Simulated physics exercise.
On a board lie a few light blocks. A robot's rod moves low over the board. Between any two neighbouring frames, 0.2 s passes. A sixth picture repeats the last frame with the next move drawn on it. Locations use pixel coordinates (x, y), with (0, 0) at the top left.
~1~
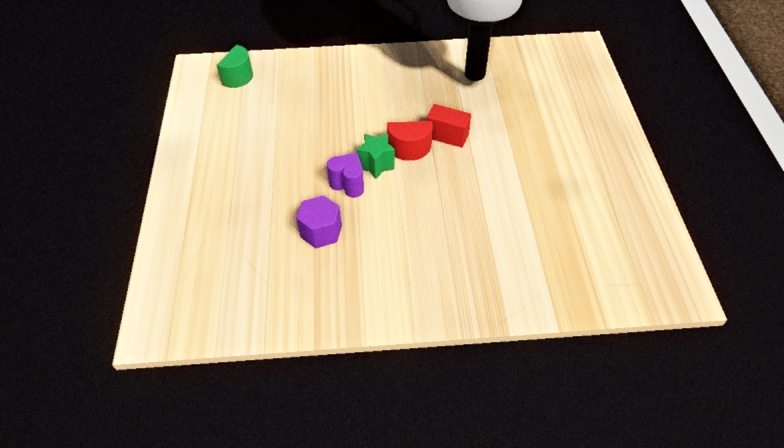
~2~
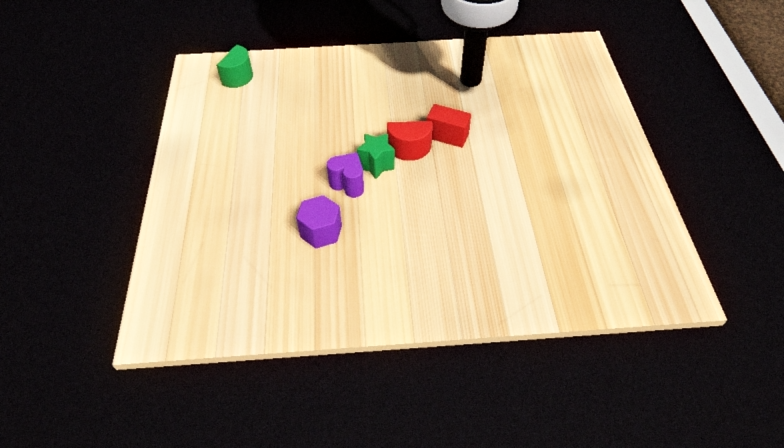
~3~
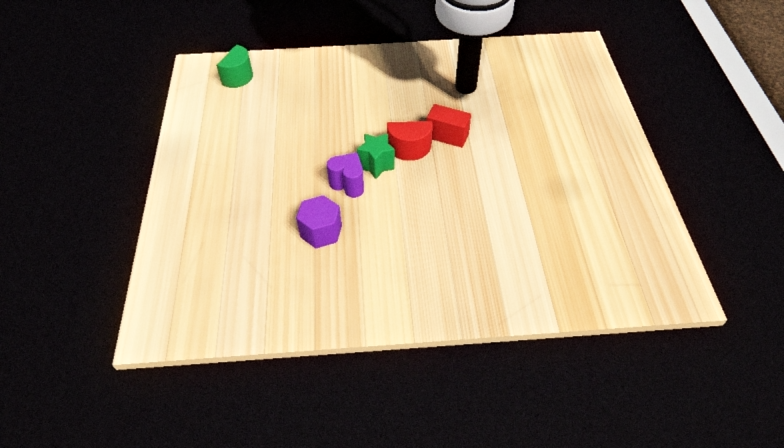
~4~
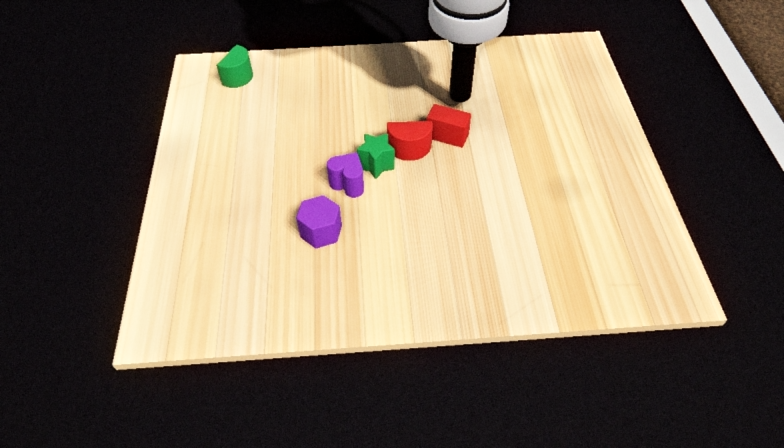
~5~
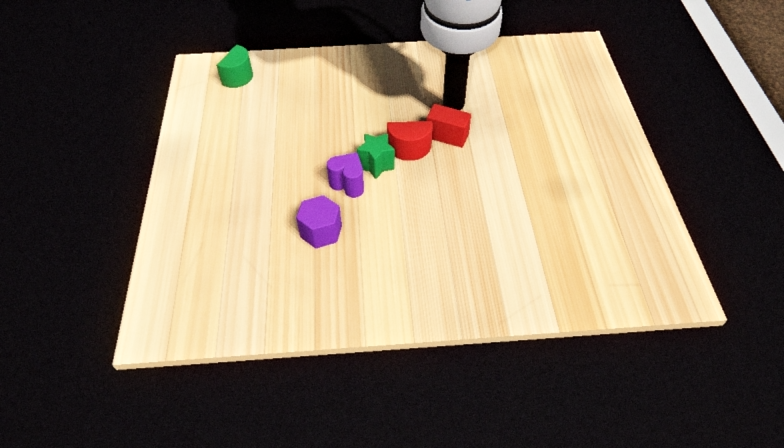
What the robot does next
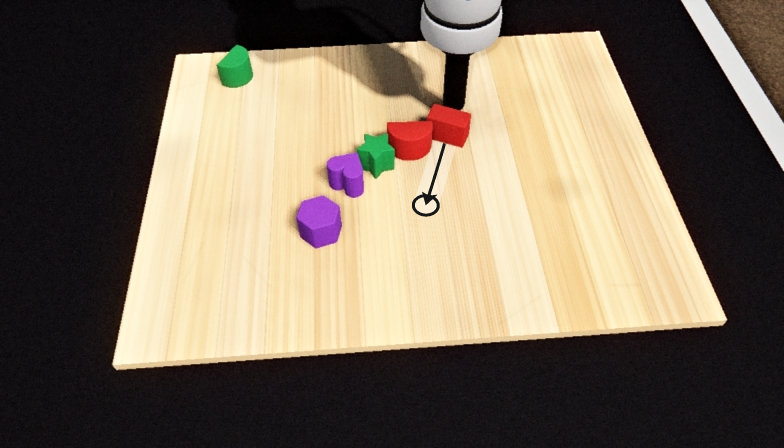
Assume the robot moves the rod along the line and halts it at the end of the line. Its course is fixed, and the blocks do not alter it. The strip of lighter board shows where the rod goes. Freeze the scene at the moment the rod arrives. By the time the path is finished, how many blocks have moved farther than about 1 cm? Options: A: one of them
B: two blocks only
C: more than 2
Answer: B.
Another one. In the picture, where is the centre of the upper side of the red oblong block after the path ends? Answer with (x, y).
I predict (439, 203).
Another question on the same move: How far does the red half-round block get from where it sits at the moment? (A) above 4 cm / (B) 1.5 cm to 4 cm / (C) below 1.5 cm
The correct letter is B.
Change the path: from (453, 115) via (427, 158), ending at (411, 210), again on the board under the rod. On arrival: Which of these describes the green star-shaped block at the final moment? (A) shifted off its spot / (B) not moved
I'll go with A - shifted off its spot.
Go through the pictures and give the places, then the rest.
Lower end of the rod at (475, 76), tops of blocks, purple six-sided block at (318, 211), purple heart block at (346, 164), green star-shaped block at (376, 144), red half-round block at (410, 129), red oblong block at (449, 115), in the first picture.
Rod at (471, 81), blocks as before, in the second picture.
Rod at (466, 88), blocks as before, in the third picture.
Rod at (460, 96), blocks as before, in the fourth picture.
Rod at (453, 106), purple six-sided block at (318, 211), purple heart block at (346, 164), green star-shaped block at (376, 144), red half-round block at (410, 129), red oblong block at (449, 115), in the fifth picture.
The drawn path runs in a line from (453, 115) to (426, 205).
On the path given first. One third of the way, rod at (445, 134); red half-round block at (404, 140), turned 60° clockwise; red oblong block at (443, 139).
Two thirds of the way, rod at (436, 164); green star-shaped block at (373, 145); red half-round block at (403, 143), turned 85° clockwise; red oblong block at (439, 171), turned 25° anticlockwise.
At the end, rod at (426, 196); purple six-sided block not moved; purple heart block not moved; green star-shaped block at (373, 145); red half-round block at (403, 143), turned 85° clockwise; red oblong block at (439, 203), turned 60° anticlockwise.
